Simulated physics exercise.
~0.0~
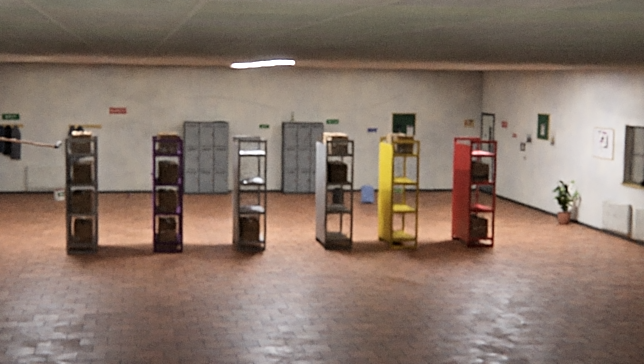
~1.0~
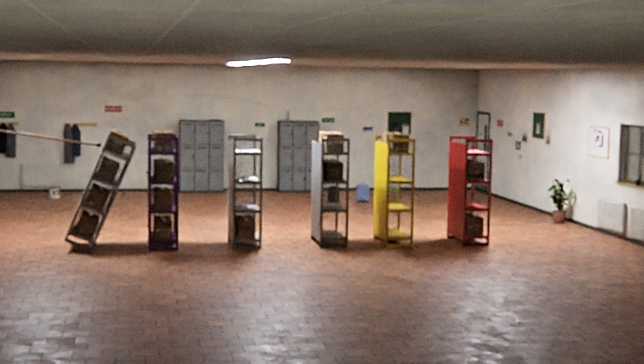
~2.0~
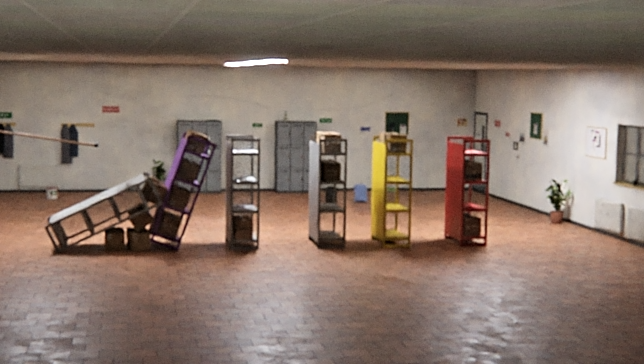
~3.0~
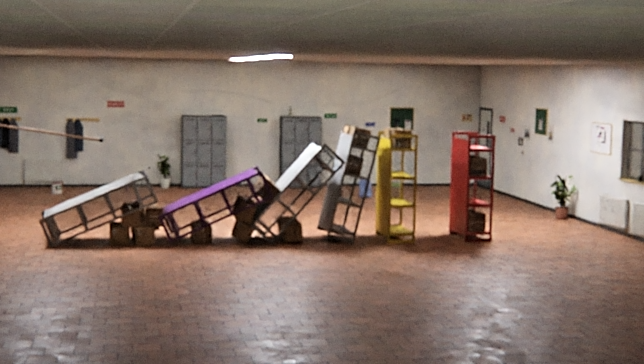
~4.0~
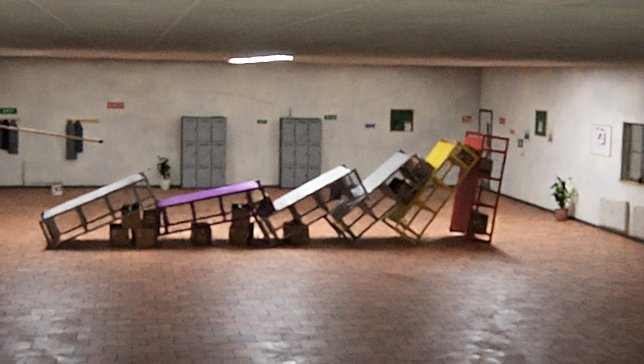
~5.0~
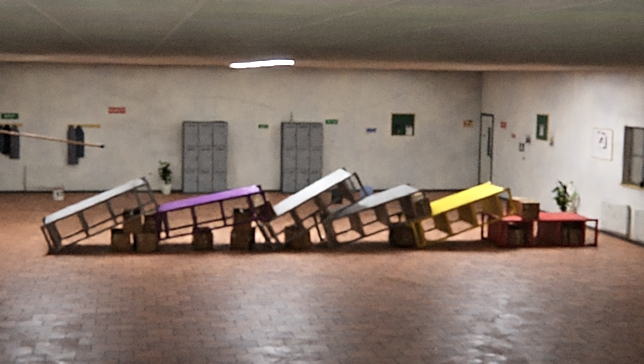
In a wide room with a brick-red tiled floor, a pole from the left tipped the first of six shelving racks rightward, and they toppled one after another, spilling boxes, until the yellow one leaned low and the red one lay flat at the far right.
